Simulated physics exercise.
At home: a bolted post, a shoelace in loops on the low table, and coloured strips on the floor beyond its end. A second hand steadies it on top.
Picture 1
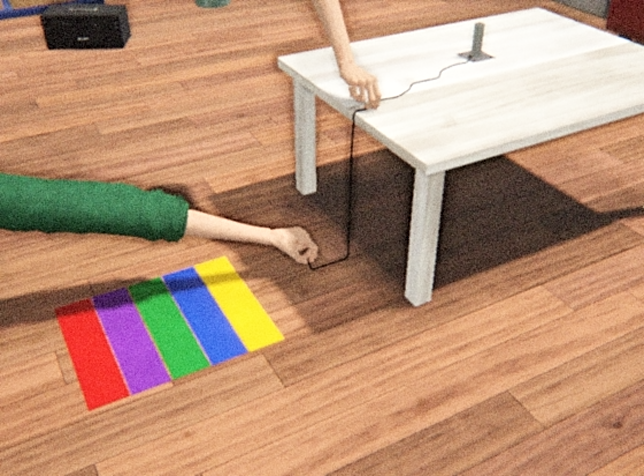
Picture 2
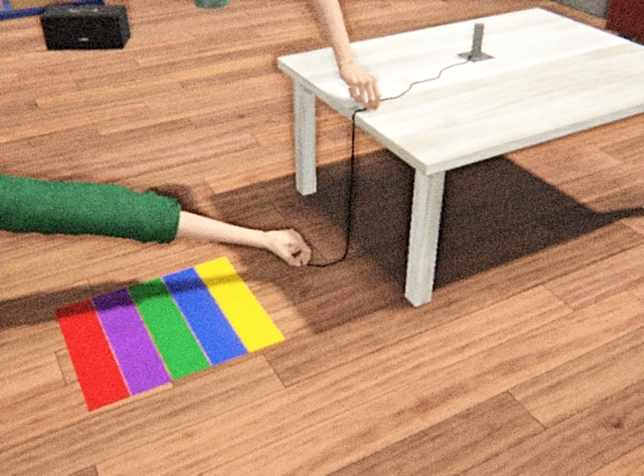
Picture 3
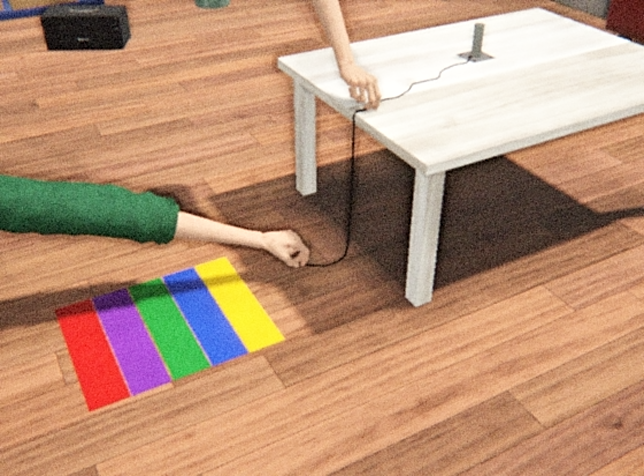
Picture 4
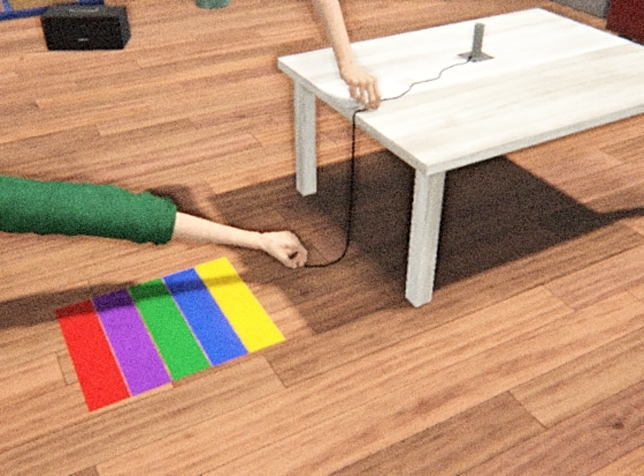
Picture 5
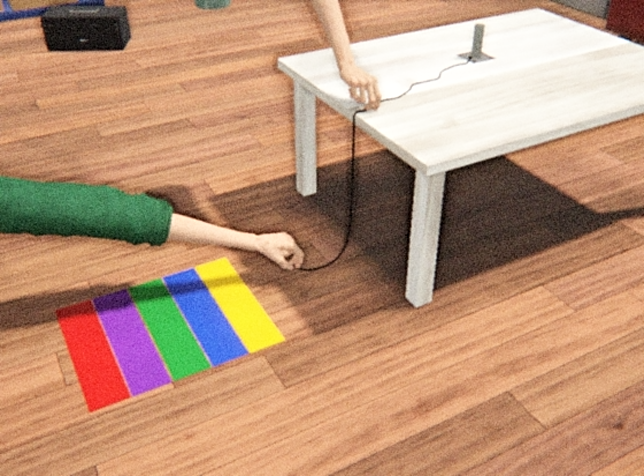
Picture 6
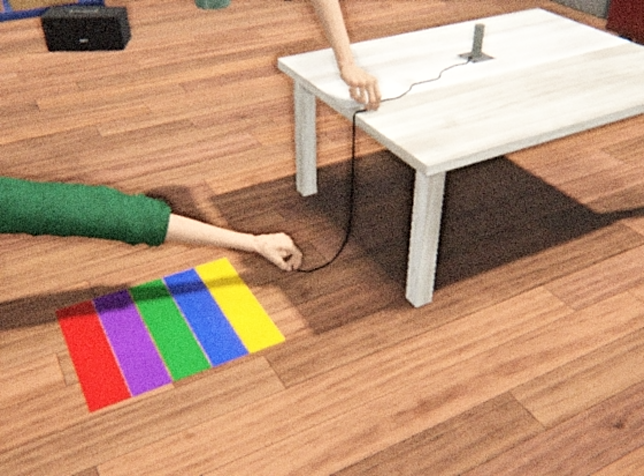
A hand in a green sleeve, reaching in from the left, draws the end of a thin black cord slightly leftward in a room with a wood-plank floor, seen from above at an angle. Red, purple, green, blue and yellow strips lie below the arm, beside a white table. Another hand stays at the table edge, while the hanging cord bends slightly and the camera holds still.
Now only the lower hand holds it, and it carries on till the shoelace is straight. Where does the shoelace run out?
The blue one.
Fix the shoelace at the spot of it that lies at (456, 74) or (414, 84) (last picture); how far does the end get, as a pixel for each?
Near (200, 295) and (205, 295).
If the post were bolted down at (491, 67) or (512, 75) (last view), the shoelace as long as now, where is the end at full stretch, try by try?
The places are (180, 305) and (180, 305).
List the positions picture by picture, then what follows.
In the first picture, end (308, 260); yellow (256, 328); blue (220, 341); green (182, 354); purple (143, 368); red (102, 383).
In the second picture, end (301, 263); shoelace through (457, 65) (422, 82) (384, 99) (353, 138) (351, 200) (347, 251).
In the third picture, end (300, 264).
In the fourth picture, end (298, 265); shoelace through (457, 65) (422, 82) (385, 100) (353, 139) (351, 200) (345, 252).
In the fifth picture, end (294, 266).
In the sixth picture, end (292, 267); shoelace through (457, 65) (422, 82) (385, 100) (354, 139) (352, 200) (339, 253).
A little later, end near (256, 279); short of the strips.
Next, end near (218, 291); over yellow.
When it is tight, end near (195, 299); over blue. It halts on the blue strip.
